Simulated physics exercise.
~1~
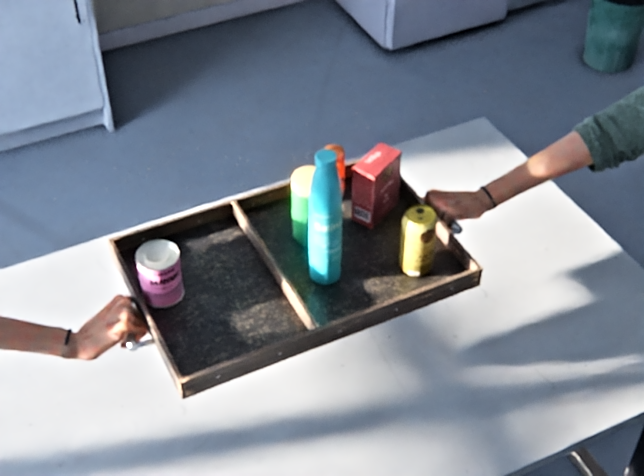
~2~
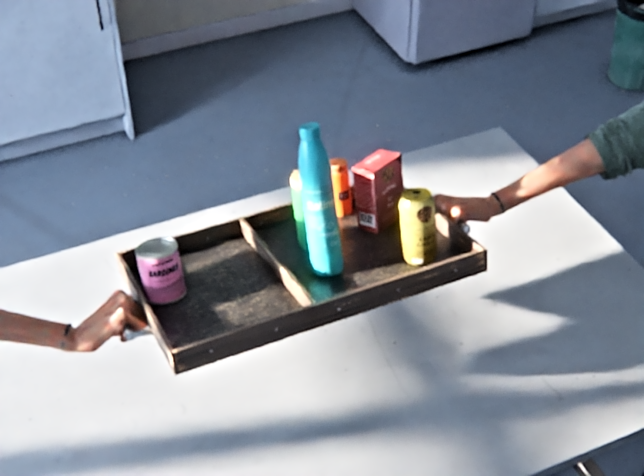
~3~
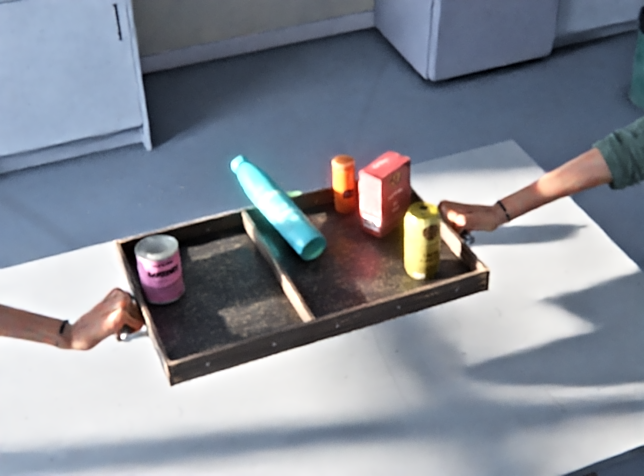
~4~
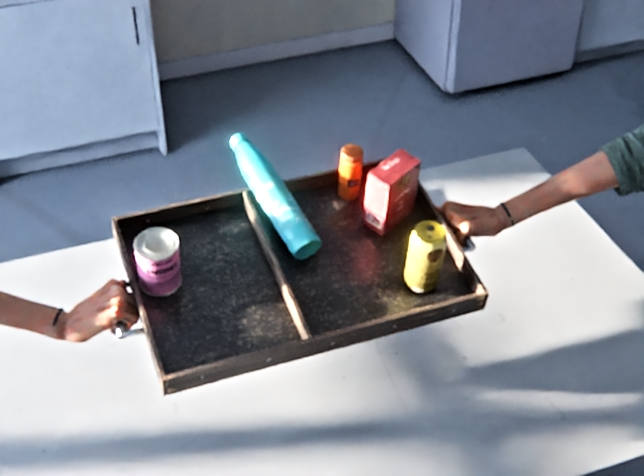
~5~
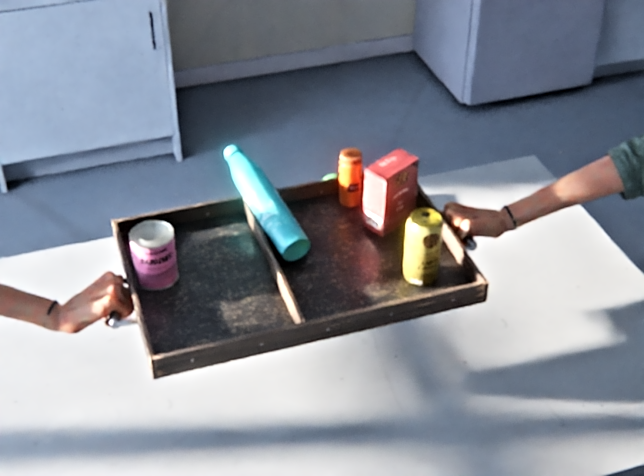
On a white table, two hands tilt a tray, toppling a turquoise bottle and green jar overboard.
